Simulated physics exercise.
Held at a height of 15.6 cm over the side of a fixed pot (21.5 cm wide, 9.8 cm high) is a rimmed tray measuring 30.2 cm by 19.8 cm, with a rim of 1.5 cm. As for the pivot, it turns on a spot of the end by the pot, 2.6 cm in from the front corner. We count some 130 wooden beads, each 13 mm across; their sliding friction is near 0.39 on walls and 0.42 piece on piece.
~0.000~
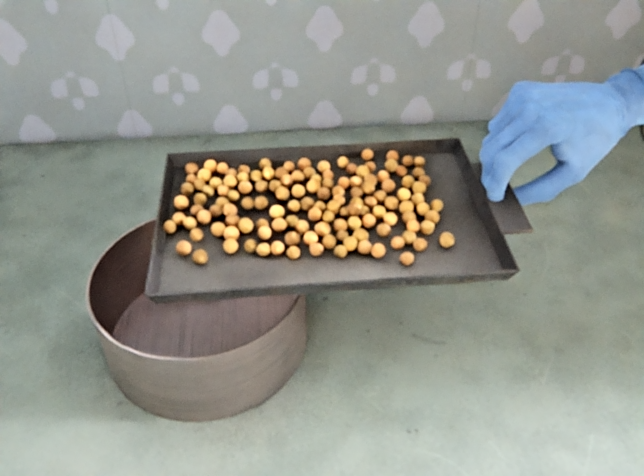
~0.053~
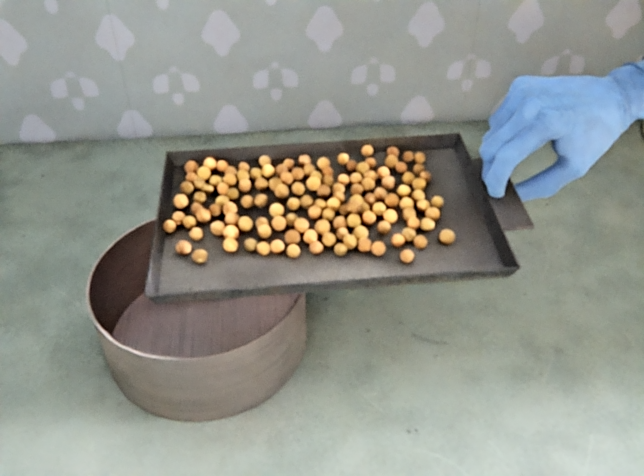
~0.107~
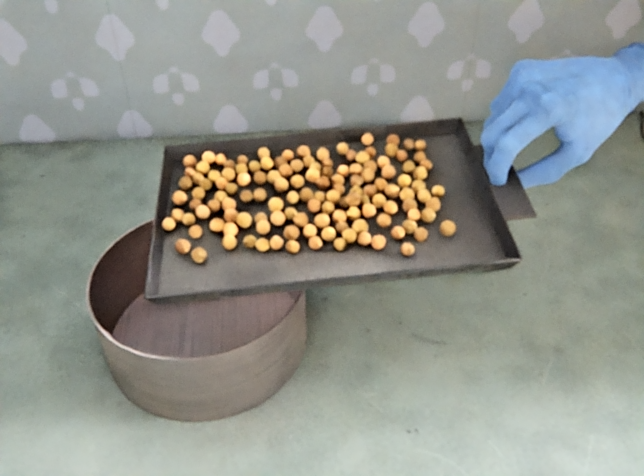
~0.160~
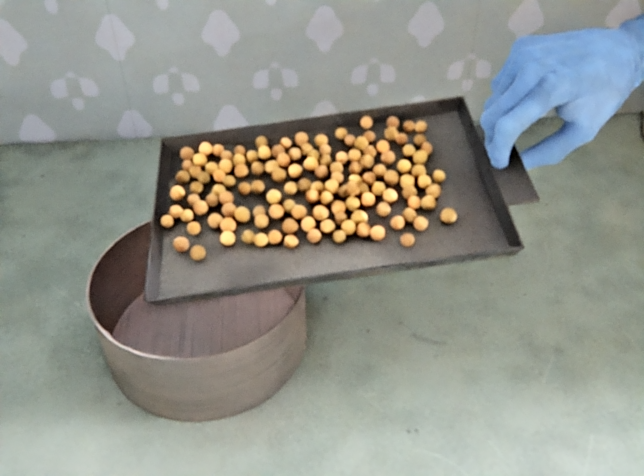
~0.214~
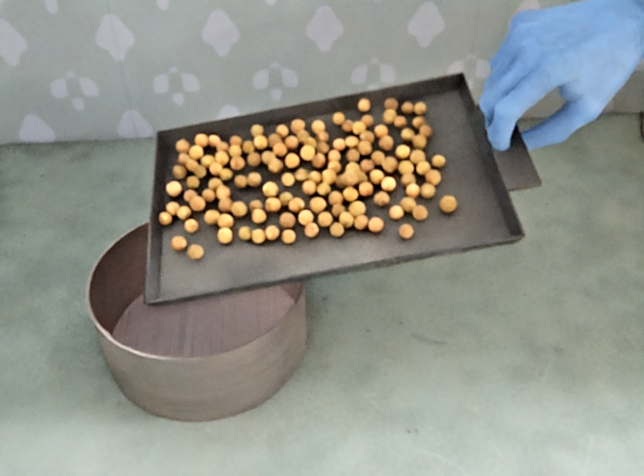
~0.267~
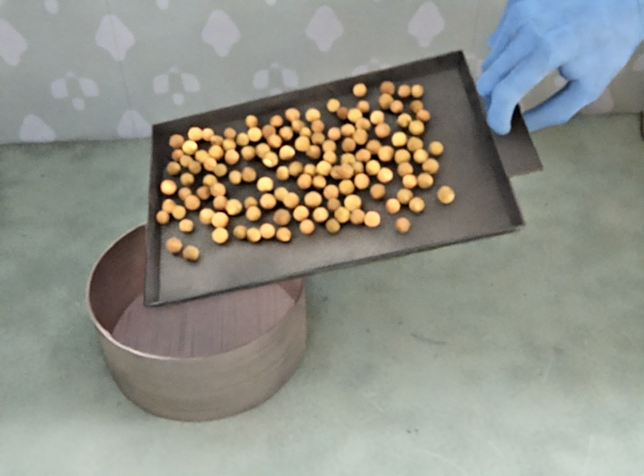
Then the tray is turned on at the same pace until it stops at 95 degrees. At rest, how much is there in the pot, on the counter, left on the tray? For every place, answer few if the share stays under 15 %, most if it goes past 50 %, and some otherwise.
Shares - pot: Few; counter: Most; tray: Few.
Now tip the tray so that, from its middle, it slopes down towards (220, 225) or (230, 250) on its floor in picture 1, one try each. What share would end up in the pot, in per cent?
That would be close to 70 per cent and then close to 40 per cent.
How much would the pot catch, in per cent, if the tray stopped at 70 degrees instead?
I'd put it at close to 10 per cent.
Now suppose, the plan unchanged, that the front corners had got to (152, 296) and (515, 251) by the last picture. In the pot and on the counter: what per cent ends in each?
Pot 5, counter 95.
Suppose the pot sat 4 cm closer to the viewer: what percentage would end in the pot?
Then about 75 per cent.
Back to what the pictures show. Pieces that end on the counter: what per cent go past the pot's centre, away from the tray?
About 90 percent of the spill.
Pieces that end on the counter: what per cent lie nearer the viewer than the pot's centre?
I'd put it at around 100 per cent.
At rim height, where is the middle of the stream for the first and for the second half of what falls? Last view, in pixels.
Around (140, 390), then around (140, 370).
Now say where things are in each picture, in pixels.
The first frame shows tray tilt 0 degrees, front corners at (153, 290) and (511, 266); middle of the pieces at (307, 204); pot at (198, 274).
The second frame shows tray tilt 1 degrees, front corners at (153, 290) and (511, 263); middle of the pieces at (307, 202).
The third frame shows tray tilt 4 degrees, front corners at (152, 292) and (513, 255), lowest corner left front; middle of the pieces at (306, 195).
The fourth frame shows tray tilt 9 degrees, front corners at (152, 294) and (515, 243), lowest corner left front; middle of the pieces at (304, 185).
The fifth frame shows tray tilt 14 degrees, front corners at (151, 296) and (516, 231), lowest corner left front; middle of the pieces at (301, 176).
The sixth frame shows tray tilt 19 degrees, front corners at (151, 298) and (516, 221), lowest corner left front; middle of the pieces at (296, 169); pot at (198, 274). The tray's pace is about 90 degrees a second.
After 0.67 s, tilt 56 degrees; the tray holds 85 %, the pot 0 %.
After 0.93 s, tilt 80 degrees; the tray holds 35 %, the pot 5 %.
After 1.31 s, tilt 95 degrees; the tray holds 0 %, the pot 5 %.
In the end, at 2.2 s, pot 5 %, counter 95 %, tray 0 %.
